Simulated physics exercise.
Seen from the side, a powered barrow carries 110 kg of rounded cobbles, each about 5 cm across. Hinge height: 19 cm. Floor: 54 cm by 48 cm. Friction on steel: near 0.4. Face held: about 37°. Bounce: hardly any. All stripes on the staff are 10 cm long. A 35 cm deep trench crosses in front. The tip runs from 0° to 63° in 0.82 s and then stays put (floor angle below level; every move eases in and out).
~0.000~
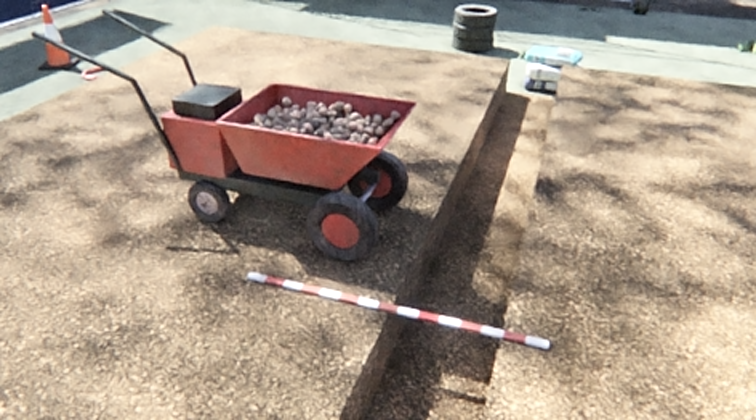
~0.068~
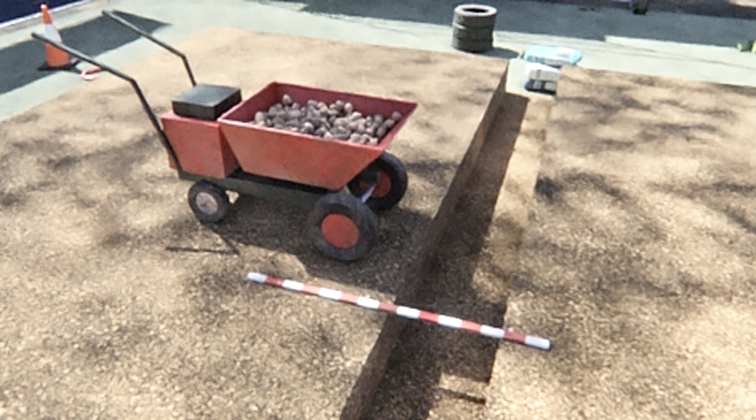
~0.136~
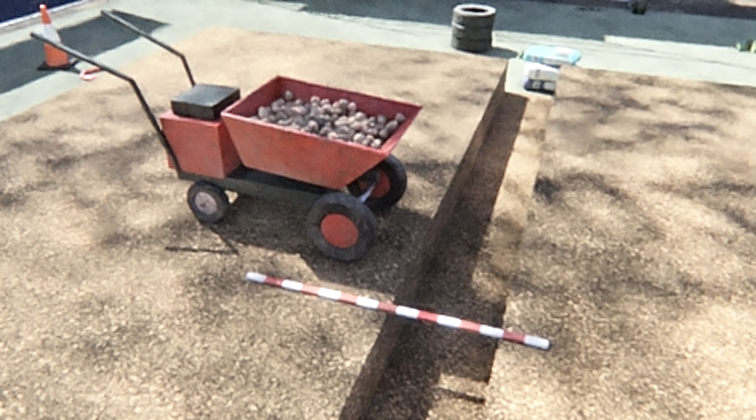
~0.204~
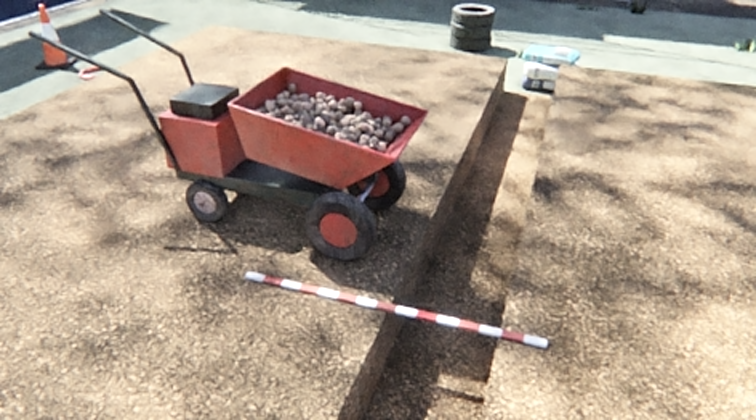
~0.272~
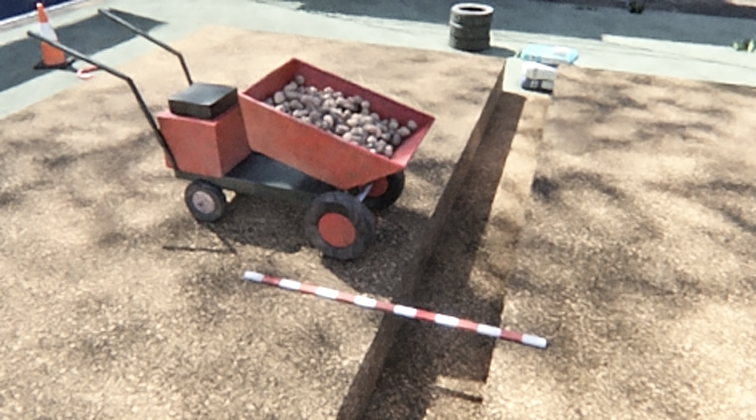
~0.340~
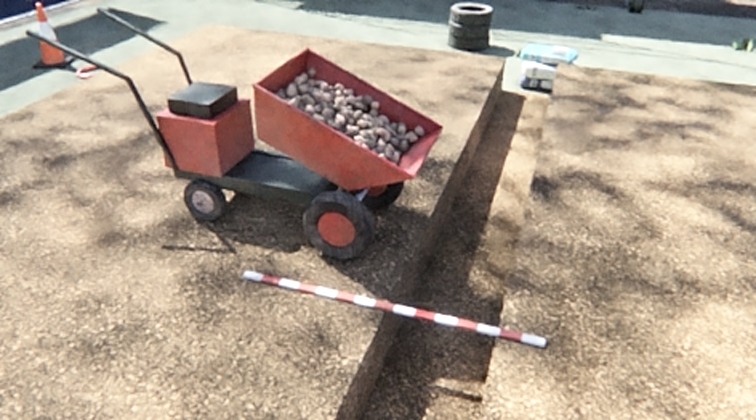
The red skip of a powered barrow, loaded with rounded cobbles, rises at its left end and tilts down to the right, slowly at first and then more steeply, while the wheels and the camera stay still. The view is from the side and slightly above, over sunlit, shadow-dappled brown ground. A red-and-white staff lies across a narrow trench in front, with dark tyres behind and an orange cone at upper left.
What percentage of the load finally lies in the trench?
About 90 per cent.
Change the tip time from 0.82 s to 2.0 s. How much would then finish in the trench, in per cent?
Around 100 per cent would end in the trench.
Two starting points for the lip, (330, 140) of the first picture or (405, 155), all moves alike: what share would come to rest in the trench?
Roughly 100 percent for the first, and 70 percent for the second.
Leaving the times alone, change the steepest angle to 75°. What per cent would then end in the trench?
In that case some 95 per cent.
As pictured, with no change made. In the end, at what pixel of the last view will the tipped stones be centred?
In the last view, about (478, 294).
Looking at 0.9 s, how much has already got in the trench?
Roughly 10% by that time.
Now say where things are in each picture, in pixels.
The first picture shows lip at (381, 150), floor tilted 0°, highest stones at (339, 118).
The second picture shows lip at (383, 151), floor tilted 1°, highest stones at (327, 114); the stones move at 0.3 m/s on average.
The third picture shows lip at (388, 154), floor tilted 5°, highest stones at (308, 110); the stones move at 0.5 m/s on average.
The fourth picture shows lip at (395, 160), floor tilted 10°, highest stones at (290, 102); the stones move at 0.7 m/s on average.
The fifth picture shows lip at (404, 168), floor tilted 16°, highest stones at (293, 92); the stones move at 0.8 m/s on average.
The sixth picture shows lip at (413, 178), floor tilted 24°, highest stones at (300, 85); the stones move at 0.9 m/s on average.
After 0.6 s the floor is at 54°; 100 % in the tray; the foremost stones are at (429, 192).
After 0.9 s the floor is at 63°; 89 % in the tray, 11 % in the trench; the foremost stones are at (492, 254).
After 1.3 s the floor is at 63°; 43 % in the tray, 48 % in the trench, 9 % past the trench; the foremost stones are at (579, 281).
After 3.2 s the floor is at 63°; 0 % in the tray, 90 % in the trench, 10 % past the trench; the foremost stones are at (654, 317).
